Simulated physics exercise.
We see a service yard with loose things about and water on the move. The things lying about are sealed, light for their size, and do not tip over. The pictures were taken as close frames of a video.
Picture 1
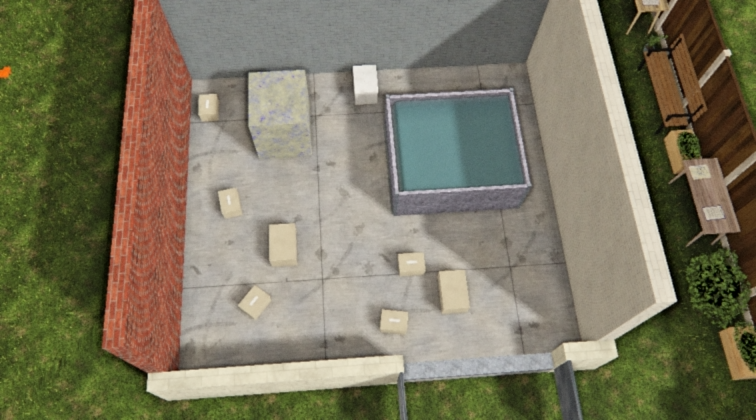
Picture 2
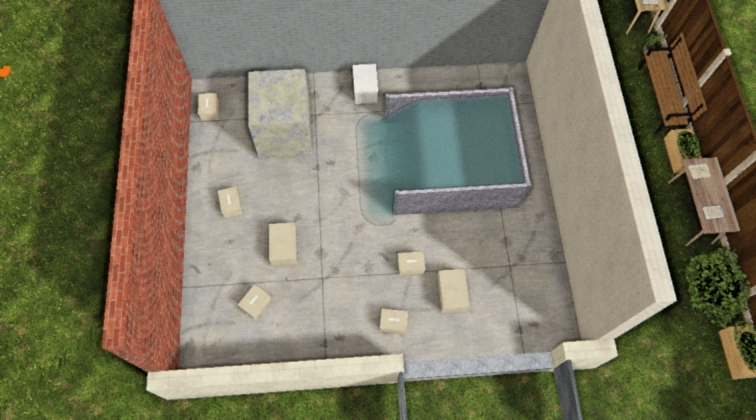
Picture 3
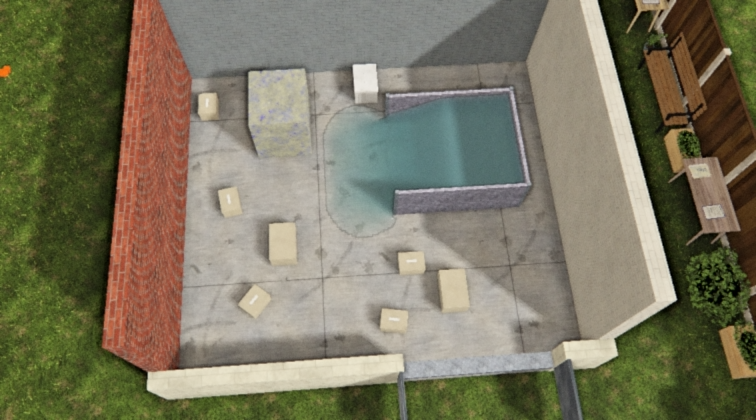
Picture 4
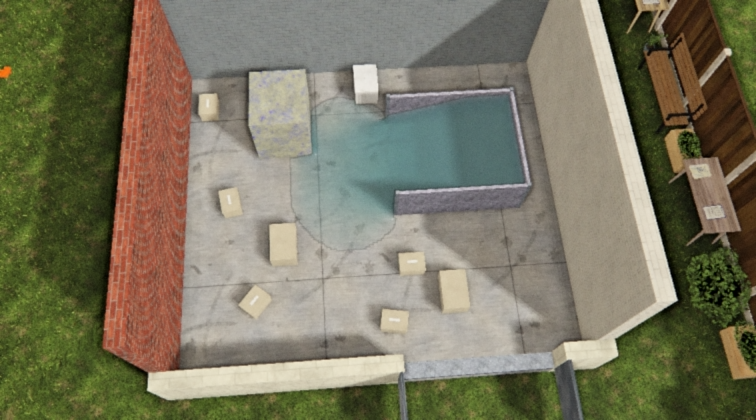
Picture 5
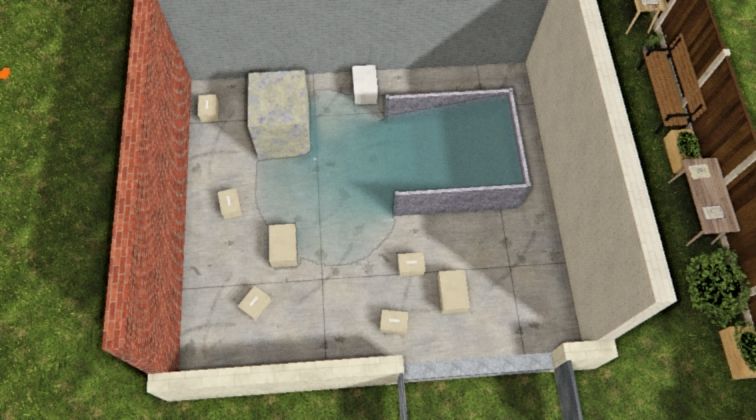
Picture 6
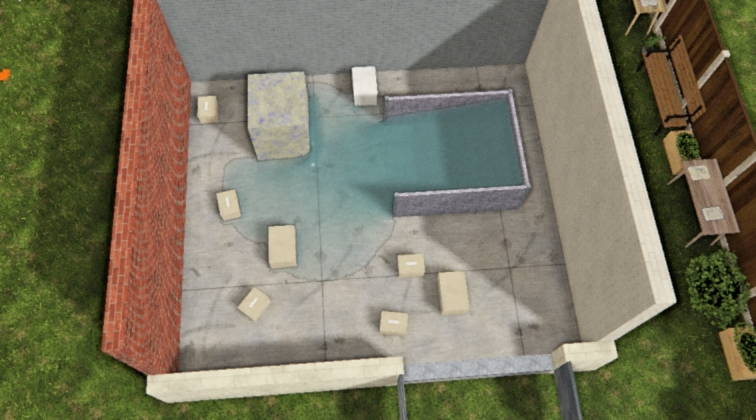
A walled concrete yard, with a red brick wall on the left and grass outside, is seen from high above by a still camera. A raised pool of teal water stands at the right, with a mottled block, a small white block and several scattered beige boxes around it. The pool's left side opens and water spreads leftward across the floor, reaching around the mottled block, while the boxes stay in place.
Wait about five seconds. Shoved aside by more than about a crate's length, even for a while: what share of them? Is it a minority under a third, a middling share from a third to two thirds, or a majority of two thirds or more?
A majority of two thirds or more.
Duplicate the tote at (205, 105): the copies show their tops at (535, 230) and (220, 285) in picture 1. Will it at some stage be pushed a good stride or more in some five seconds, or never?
Sequence: Scarcely shifts; knocked aside.
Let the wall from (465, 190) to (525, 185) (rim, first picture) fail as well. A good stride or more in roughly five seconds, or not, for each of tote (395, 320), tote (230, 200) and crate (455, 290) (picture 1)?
Taking them in order, short of it, short of it, covered the distance.
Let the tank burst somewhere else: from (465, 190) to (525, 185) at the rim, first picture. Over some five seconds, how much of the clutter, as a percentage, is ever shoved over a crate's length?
My estimate is some 10 per cent of them.
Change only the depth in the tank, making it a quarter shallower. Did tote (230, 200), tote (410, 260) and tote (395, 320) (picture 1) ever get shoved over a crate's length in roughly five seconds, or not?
Respectively, gets that far, never gets that far, gets that far.
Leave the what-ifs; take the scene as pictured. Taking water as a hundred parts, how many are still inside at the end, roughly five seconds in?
100 %.
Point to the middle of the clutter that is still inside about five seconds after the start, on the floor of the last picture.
Close to pixel (411, 224).
A moment on, 1 of 8 are well off their spots; 0 afloat.
Next, 3 of 8 are well off their spots; 4 afloat.
Later, 4 of 8 are well off their spots; 5 afloat.
In the end, 8 of 8 are well off their spots, and 8 have been at some point; 5 afloat.
